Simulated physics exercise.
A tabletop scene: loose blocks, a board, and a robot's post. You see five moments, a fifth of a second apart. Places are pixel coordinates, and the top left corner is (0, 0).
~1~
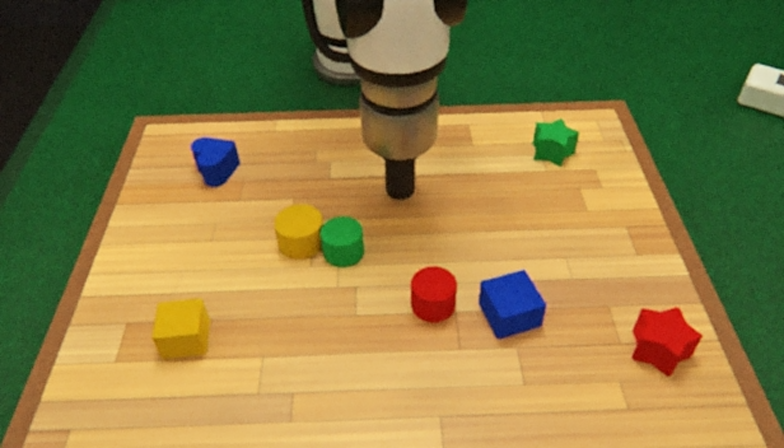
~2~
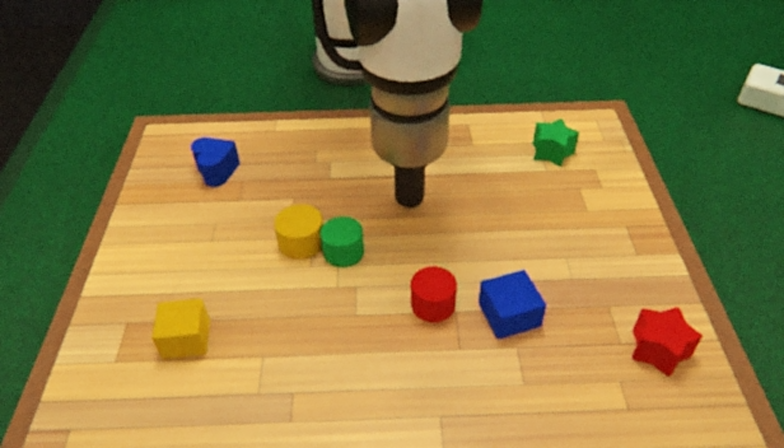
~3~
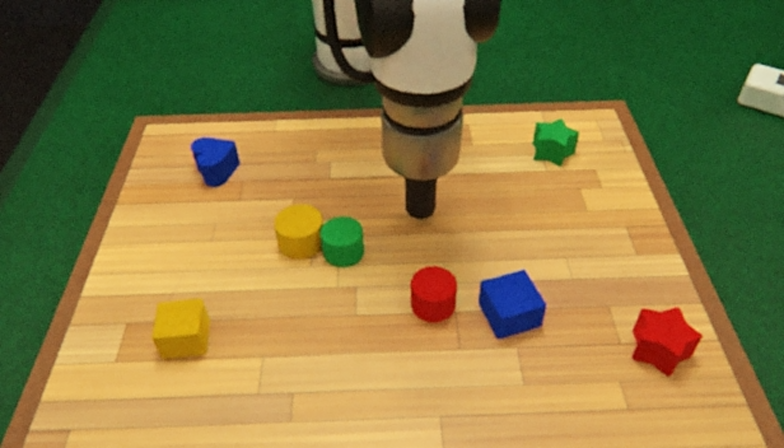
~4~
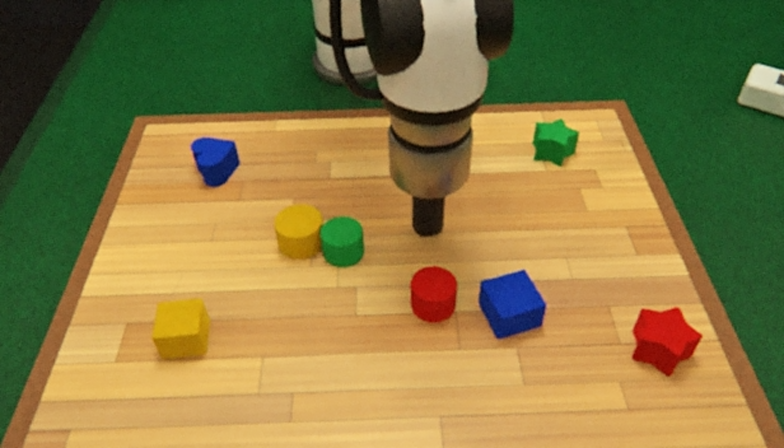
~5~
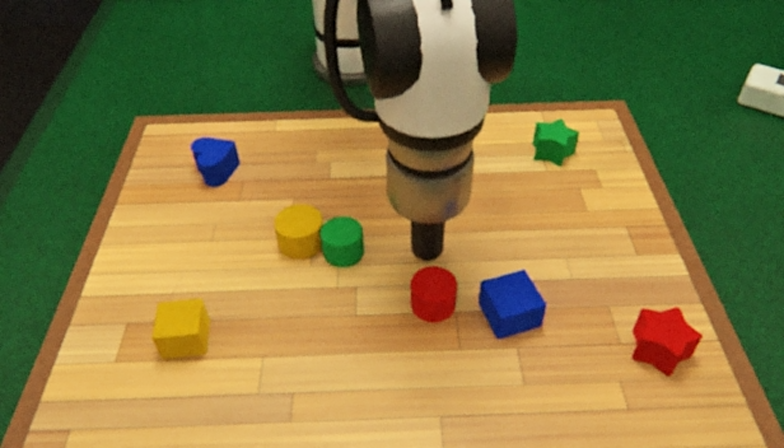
A robot's dark-tipped post moves a short way right and toward the viewer over a wooden board, passing to the right of the green and yellow round blocks. It then continues nearer, shifting very slightly left, until its tip is just behind the red round block, while all the blocks stay still.
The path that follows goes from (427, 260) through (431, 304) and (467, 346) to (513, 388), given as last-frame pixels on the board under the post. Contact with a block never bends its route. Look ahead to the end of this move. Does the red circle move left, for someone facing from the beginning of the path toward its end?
No, that is not what happens.
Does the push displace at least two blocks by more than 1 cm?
No, that is not how it ends up.
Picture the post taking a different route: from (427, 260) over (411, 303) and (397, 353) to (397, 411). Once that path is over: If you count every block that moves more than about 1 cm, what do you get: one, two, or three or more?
One.
What follows on the original path. One third of the way, post at (431, 296); red circle at (441, 317).
Two thirds of the way, post at (469, 338); red circle at (458, 362).
At the end, post at (515, 379); red circle at (462, 373); blue square block still.
